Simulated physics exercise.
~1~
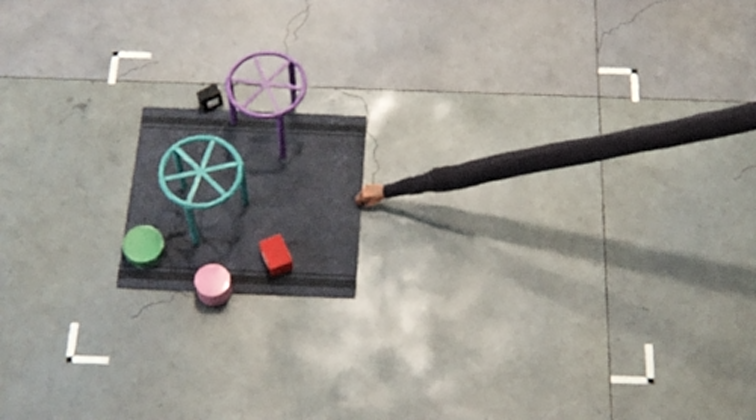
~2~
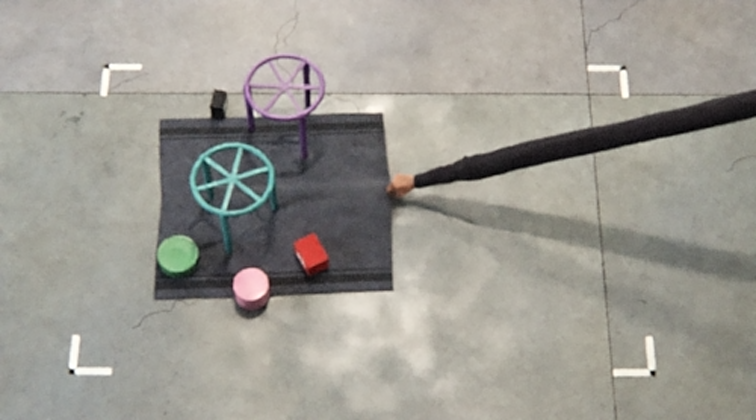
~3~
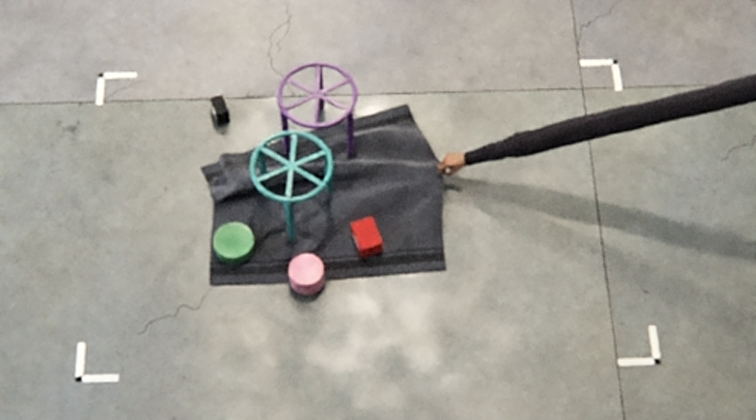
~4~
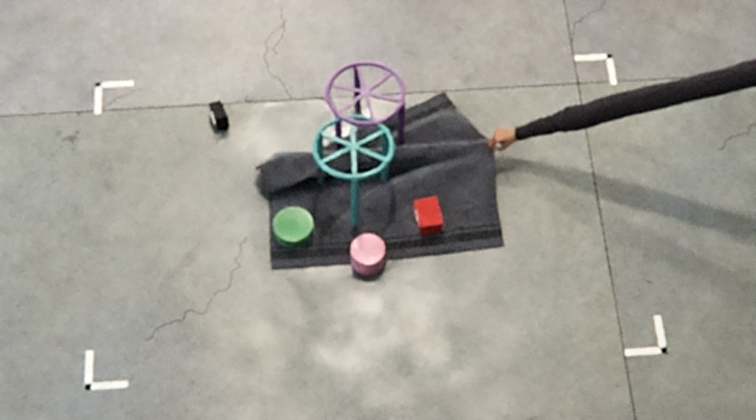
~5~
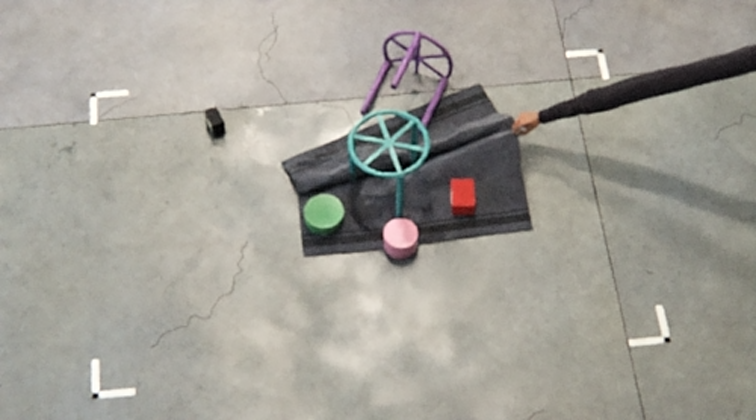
Dark rug sliding right and bunching under a pulling arm, carrying stools, bucket, tub and red box, the purple stool finally tipping.
